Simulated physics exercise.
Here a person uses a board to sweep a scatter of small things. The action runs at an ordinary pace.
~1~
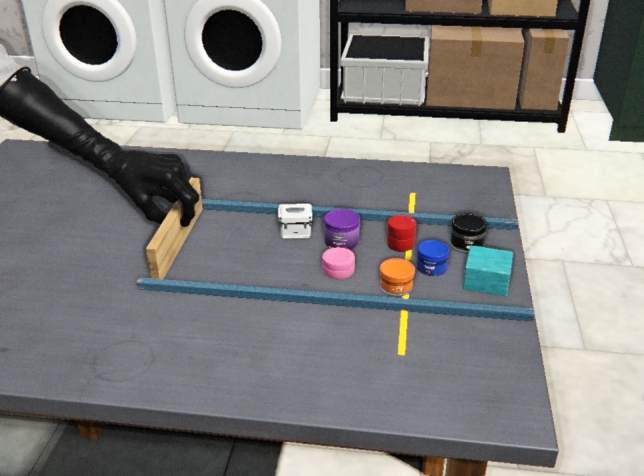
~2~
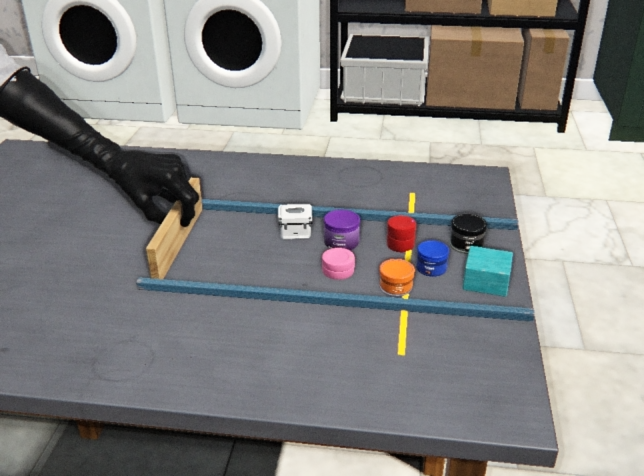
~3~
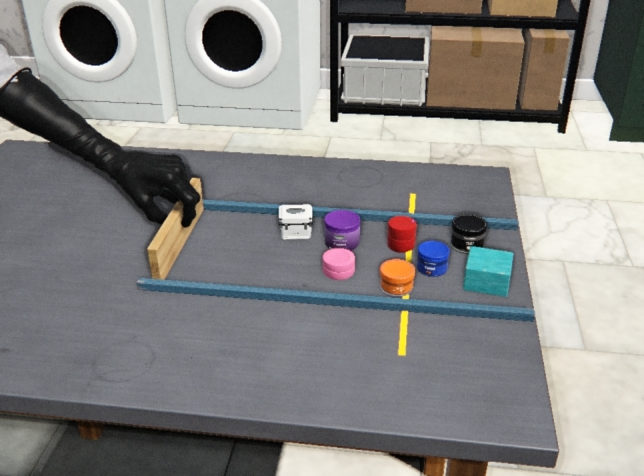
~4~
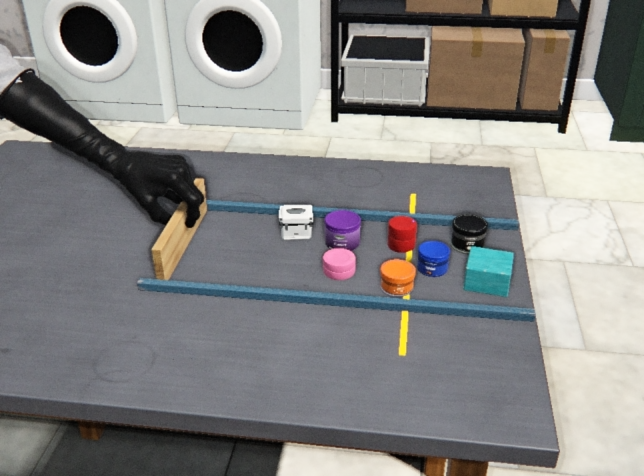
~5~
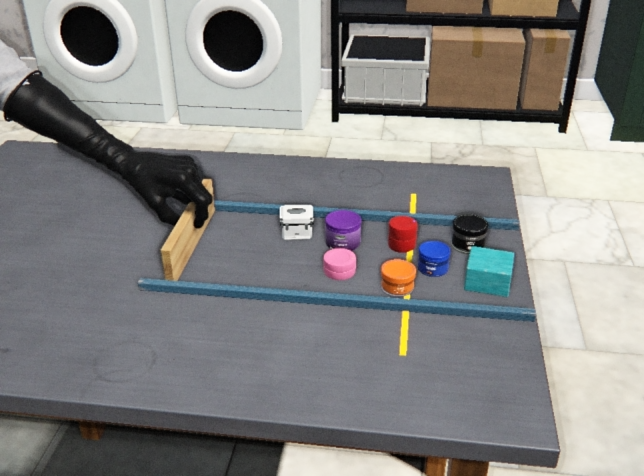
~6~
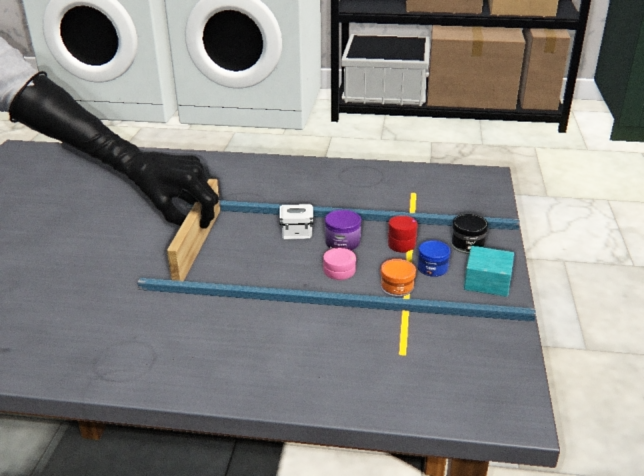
On a dark tabletop in a room with front-loading machines, a black-gloved hand holds a wooden board upright, then slides it slightly right between two blue strips, while the colourful containers, white object and turquoise block stay still.
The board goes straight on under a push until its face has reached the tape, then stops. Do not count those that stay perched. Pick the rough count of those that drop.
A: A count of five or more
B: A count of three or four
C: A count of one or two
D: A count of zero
The answer is D.
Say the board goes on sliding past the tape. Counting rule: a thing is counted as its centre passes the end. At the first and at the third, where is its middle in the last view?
It sits around (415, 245) and after that around (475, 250).
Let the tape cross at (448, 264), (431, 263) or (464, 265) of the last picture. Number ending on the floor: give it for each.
Try 1: 2; try 2: 1; try 3: 2.
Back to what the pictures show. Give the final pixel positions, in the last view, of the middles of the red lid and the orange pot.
The first sits around (493, 239), while the other sits around (424, 286).
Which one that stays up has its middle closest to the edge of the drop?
The foremost one is the black tin.
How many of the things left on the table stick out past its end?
Tally: 1.
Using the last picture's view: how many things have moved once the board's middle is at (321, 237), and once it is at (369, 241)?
The counts are 3 and 6.
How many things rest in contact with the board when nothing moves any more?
3 in contact.
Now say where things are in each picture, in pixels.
Turquoise block (488, 270); black tin (468, 233); blue tub (432, 258); board (177, 227); tape (408, 261), in the first picture.
Black tin (468, 234); purple tub (342, 230), in the second picture.
Blue tub (433, 259); orange pot (397, 278), in the third picture.
Turquoise block (489, 271); red lid (402, 234), in the fourth picture.
Black tin (469, 234); pink lid (340, 264), in the fifth picture.
Turquoise block (489, 271); black tin (469, 234); blue tub (434, 259); board (196, 229); tape (409, 261), in the sixth picture.
A little later, none off yet; turquoise block at rest near (489, 271); black tin at rest near (469, 234); blue tub at rest near (434, 259).
Next, none off yet; turquoise block at rest near (489, 271); black tin shifted a little near (484, 234); blue tub at rest near (434, 259).
When it is over, the number that fall off is zero.
